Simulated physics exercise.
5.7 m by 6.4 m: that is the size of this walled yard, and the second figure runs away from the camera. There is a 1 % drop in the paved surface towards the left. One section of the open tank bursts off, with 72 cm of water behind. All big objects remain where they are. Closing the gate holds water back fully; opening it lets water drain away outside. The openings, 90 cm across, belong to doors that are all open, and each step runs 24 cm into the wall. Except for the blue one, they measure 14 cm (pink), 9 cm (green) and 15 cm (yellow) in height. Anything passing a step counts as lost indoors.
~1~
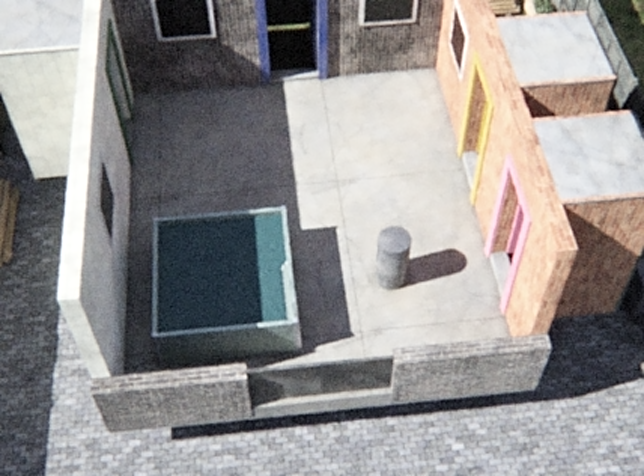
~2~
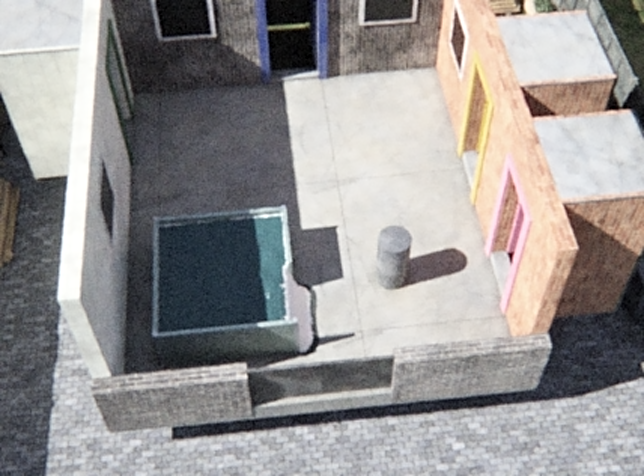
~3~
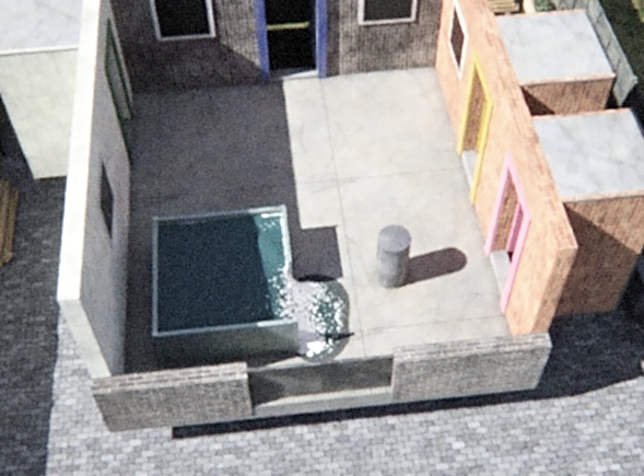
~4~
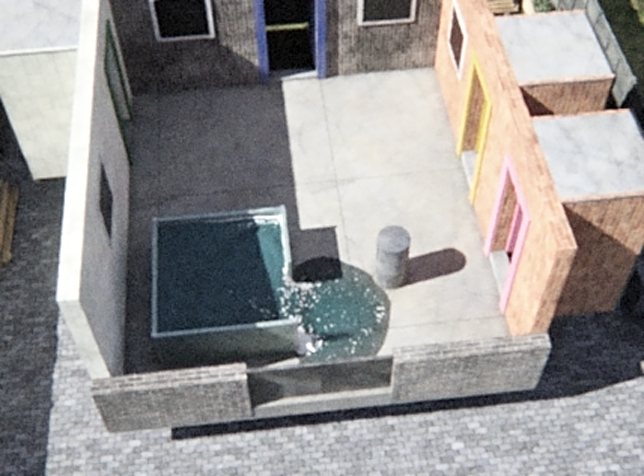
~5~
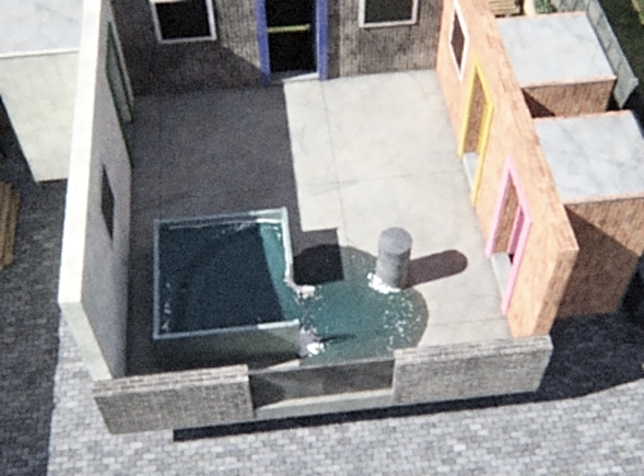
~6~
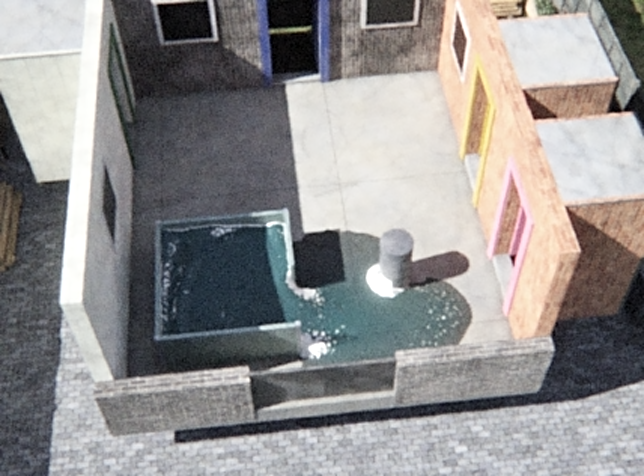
In a walled yard, water bursts from an open tank and spreads right around a grey cylinder.
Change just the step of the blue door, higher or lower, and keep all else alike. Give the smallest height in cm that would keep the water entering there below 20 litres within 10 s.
Roughly 9.5 cm.
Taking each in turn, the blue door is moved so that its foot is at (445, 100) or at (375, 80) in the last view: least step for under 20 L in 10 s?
Minimums: Roughly 9.0 cm and 15 cm.
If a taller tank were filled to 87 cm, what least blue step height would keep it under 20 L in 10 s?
You'd need a step of close to 11.5 cm.
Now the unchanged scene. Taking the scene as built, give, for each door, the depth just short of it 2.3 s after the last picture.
Depth (cm): Pink 24 / green 0 / yellow 9 / blue 0.
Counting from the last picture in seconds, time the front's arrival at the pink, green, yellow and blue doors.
Pink 0.2 seconds, green 5.5 seconds, yellow 1.0 seconds, blue 3.8 seconds.
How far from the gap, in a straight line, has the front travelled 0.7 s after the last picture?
Roughly 3.4 metres.
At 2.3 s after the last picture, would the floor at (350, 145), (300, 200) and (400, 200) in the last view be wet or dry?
First wet through, second wet through, third wet through.
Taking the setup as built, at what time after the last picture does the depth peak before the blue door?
Approximately 4.0 s.
Then, 0.7 s after the last picture water covers 25 % of the floor, deepest (50 cm) near (516, 367); it has not reached the blue door.
Then, 2.3 s after the last picture water covers 50 % of the floor, deepest (32 cm) near (501, 357); it has not reached the blue door.
Then, 9.3 s after the last picture water covers 100 % of the floor, deepest (18 cm) near (130, 284); 8 cm at the blue door, 40 litres in over its 7 cm step.
At the blue door as built, the water peaked near 14 cm, 4.1 s after the last picture.
Run again over the same 10 s with other heights there, 30 litres in over 8 cm, 11 litres over 11 cm. The limit of 20 litres is kept from about 9.5 cm up.
